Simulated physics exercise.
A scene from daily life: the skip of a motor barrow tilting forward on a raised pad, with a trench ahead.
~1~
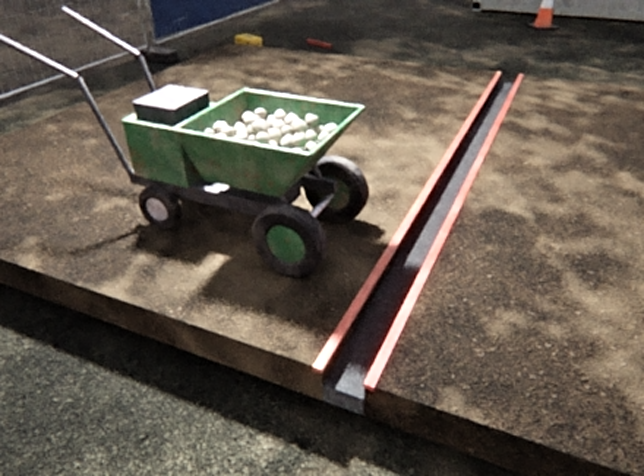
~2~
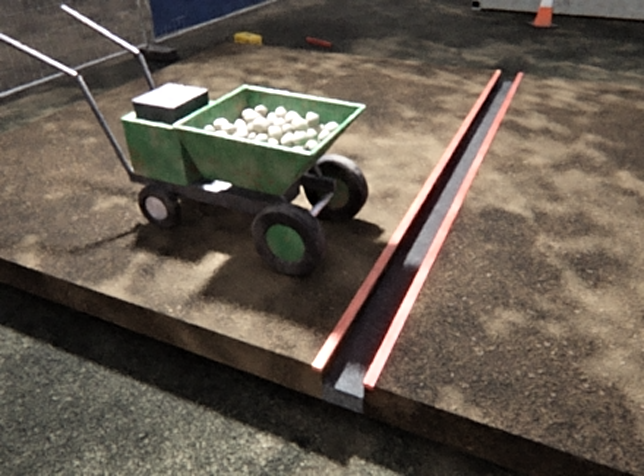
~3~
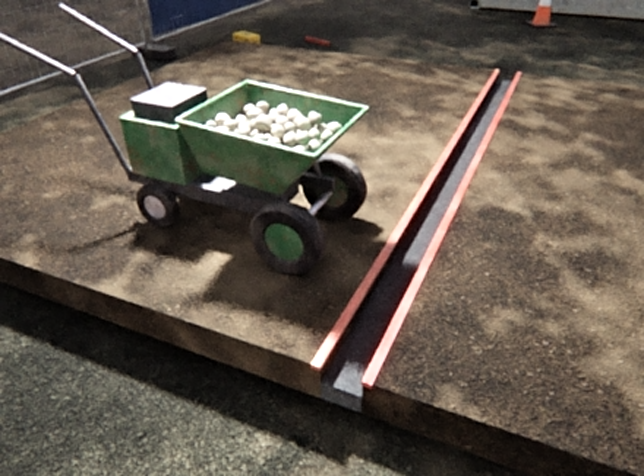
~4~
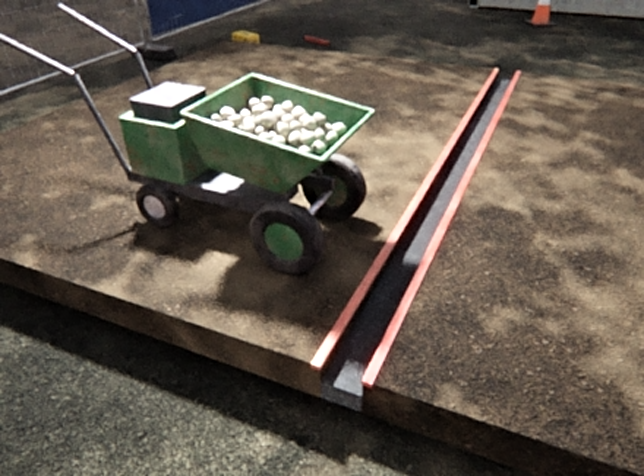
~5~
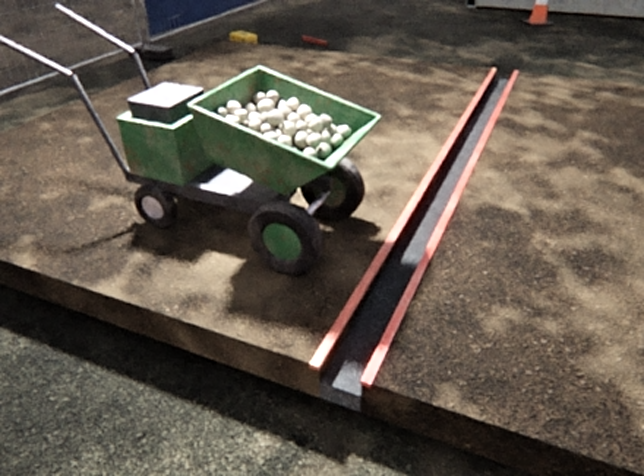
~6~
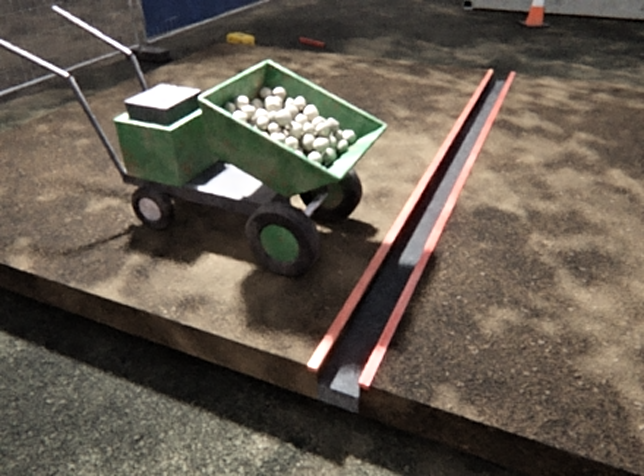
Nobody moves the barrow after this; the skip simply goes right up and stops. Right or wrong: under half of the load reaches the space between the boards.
Right.
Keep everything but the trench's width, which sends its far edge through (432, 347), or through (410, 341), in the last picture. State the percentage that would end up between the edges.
Close to 90 per cent in the first, close to 70 per cent in the second.
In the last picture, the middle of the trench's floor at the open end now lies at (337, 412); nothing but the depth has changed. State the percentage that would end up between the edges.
Something close to 40 per cent.
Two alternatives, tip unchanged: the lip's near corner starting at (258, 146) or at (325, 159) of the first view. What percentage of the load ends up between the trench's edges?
About 50 %, then 0 %.
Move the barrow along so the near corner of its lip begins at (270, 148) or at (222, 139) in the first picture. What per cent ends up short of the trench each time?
That would be roughly 20 in a hundred and then roughly 60 in a hundred.
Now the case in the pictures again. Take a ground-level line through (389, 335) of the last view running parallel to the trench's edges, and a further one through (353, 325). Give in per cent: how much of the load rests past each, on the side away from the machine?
I'd say about 60 and about 90 in a hundred.
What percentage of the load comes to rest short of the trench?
That share comes out near 0 in a hundred.
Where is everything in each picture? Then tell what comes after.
Lip of the skip at (310, 156), level; top of the load at (261, 128), river pebbles; first edge of the trench at (346, 322); far edge at (393, 336), the trench under half as wide as the skip, and about half as deep as wide, in the first picture.
Lip of the skip at (311, 155), tipped barely; top of the load at (264, 129), in the second picture.
Lip of the skip at (315, 157), tipped barely; top of the load at (266, 126), in the third picture.
Lip of the skip at (322, 161), tipped a little; top of the load at (271, 122), in the fourth picture.
Lip of the skip at (331, 168), tipped a little; top of the load at (265, 109), in the fifth picture.
Lip of the skip at (339, 179), tipped clearly; top of the load at (262, 117); first edge of the trench at (340, 320); far edge at (387, 334), in the sixth picture.
Soon after the last picture, skip tipped steeply; all in the skip.
A little later, skip tipped right over; about two thirds in the skip; a small part in or heaped over the trench; about a third beyond it; a stray few falling.
Later still, skip tipped right over; a small part in the skip; about a third in or heaped over the trench; about two thirds beyond it.
At rest, skip tipped right over; a small part in the skip; about a quarter in or heaped over the trench; about two thirds beyond it.
